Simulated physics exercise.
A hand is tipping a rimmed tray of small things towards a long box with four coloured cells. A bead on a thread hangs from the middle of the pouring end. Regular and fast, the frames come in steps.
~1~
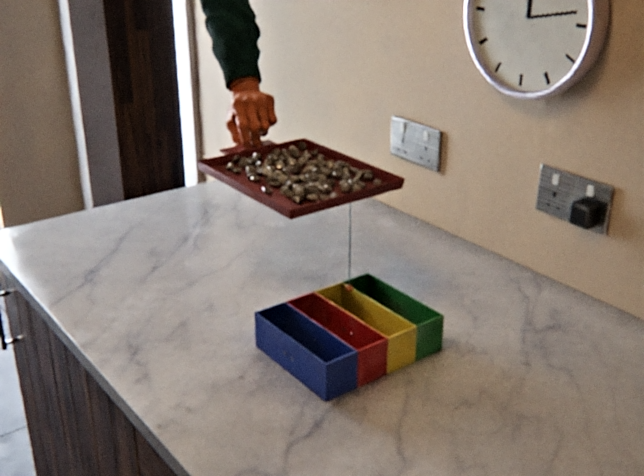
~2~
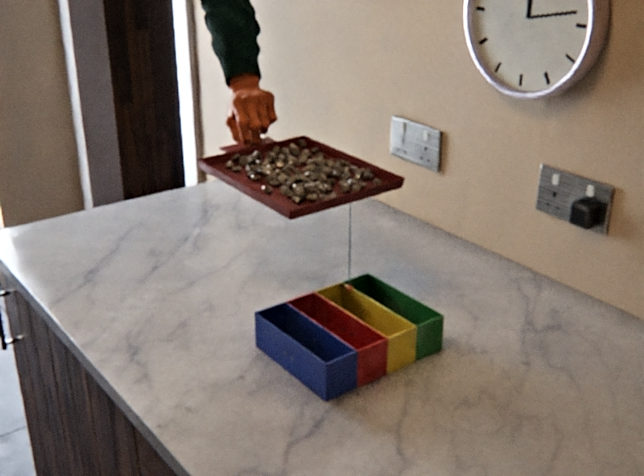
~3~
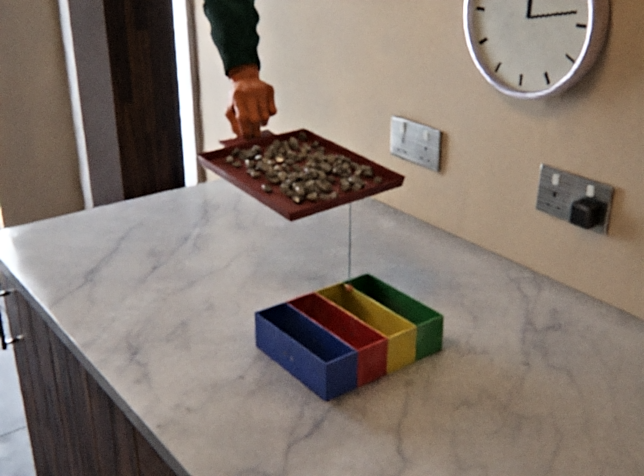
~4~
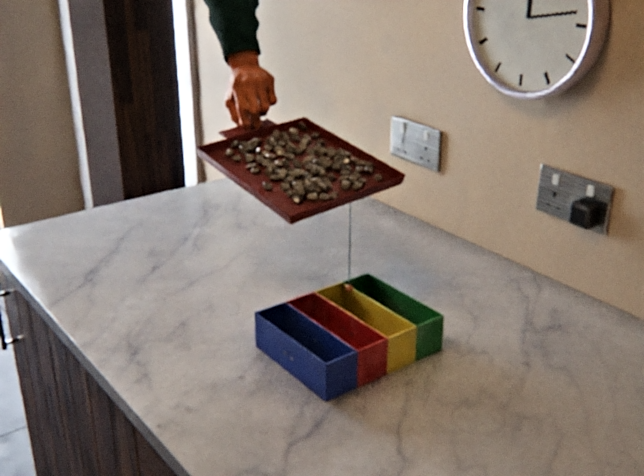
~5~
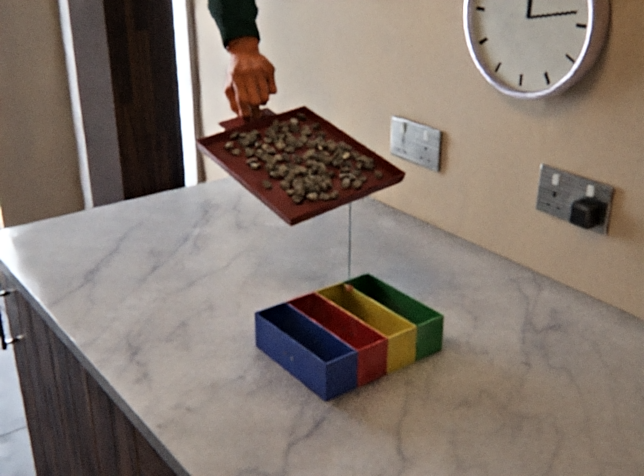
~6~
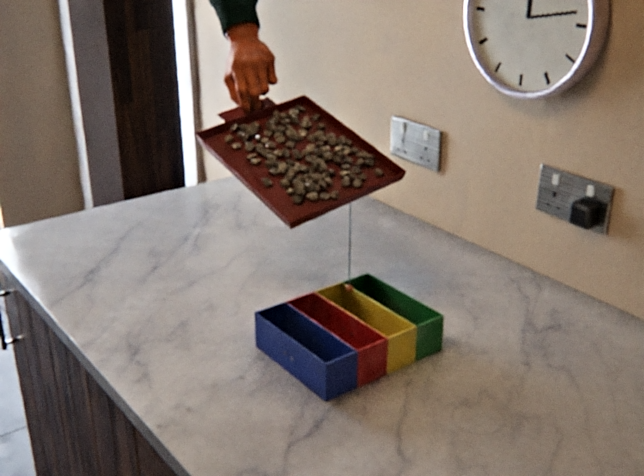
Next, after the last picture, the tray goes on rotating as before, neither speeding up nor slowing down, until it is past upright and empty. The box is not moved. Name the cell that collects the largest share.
Blue.
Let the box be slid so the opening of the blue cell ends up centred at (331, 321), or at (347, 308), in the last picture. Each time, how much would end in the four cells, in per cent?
Trial 1 near 40 %, trial 2 near 10 %.
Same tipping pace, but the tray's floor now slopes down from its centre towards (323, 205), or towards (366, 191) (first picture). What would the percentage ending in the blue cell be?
Shares: About 40 in a hundred, then about 0 in a hundred.
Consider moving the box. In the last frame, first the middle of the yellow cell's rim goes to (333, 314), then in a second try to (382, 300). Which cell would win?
You'd see that red cell win the first time and that blue cell win the second.
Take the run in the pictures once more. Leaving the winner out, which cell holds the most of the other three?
I'd say the red cell takes second place.
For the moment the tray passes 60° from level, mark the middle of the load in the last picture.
The middle of the pieces sits at roughly (305, 188).
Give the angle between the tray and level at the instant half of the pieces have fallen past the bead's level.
Roughly 90°.
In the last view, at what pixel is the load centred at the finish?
I'd put the middle somewhere around (308, 354).
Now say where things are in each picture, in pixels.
Corners of the pouring end at (291, 209) and (402, 178), level; middle of the load at (306, 172), bits of gravel; bead on its thread at (349, 289); blue cell at (341, 372); red cell at (372, 359); yellow cell at (401, 347); green cell at (429, 335), in the first frame.
Corners of the pouring end at (291, 209) and (402, 178), level; middle of the load at (306, 171), in the second frame.
Corners of the pouring end at (291, 211) and (402, 176), tipped barely, lowest at the left corner; middle of the load at (306, 167), in the third frame.
Corners of the pouring end at (291, 214) and (403, 174), tipped a little, lowest at the left corner; middle of the load at (307, 162), in the fourth frame.
Corners of the pouring end at (291, 217) and (403, 173), tipped a little, lowest at the left corner; middle of the load at (307, 157), in the fifth frame.
Corners of the pouring end at (291, 220) and (403, 171), tipped clearly, lowest at the left corner; middle of the load at (307, 153); blue cell at (341, 372); red cell at (372, 359); yellow cell at (401, 347); green cell at (429, 335), in the sixth frame.
Soon, tray tipped steeply; nearly all on the tray; a stray few falling or outside the box.
A while on, tray tipped right over; a small part on the tray; about a third in the blue cell; about a quarter in the red cell; a stray few in the yellow cell; about a quarter falling or outside the box.
Towards the end, tray tipped past a quarter turn; about half in the blue cell; about a third in the red cell; a small part in the yellow cell; a small part falling or outside the box.
Finally, tray tipped past a quarter turn; about half in the blue cell; about a third in the red cell; a small part in the yellow cell; none in the green cell; a small part outside the box.
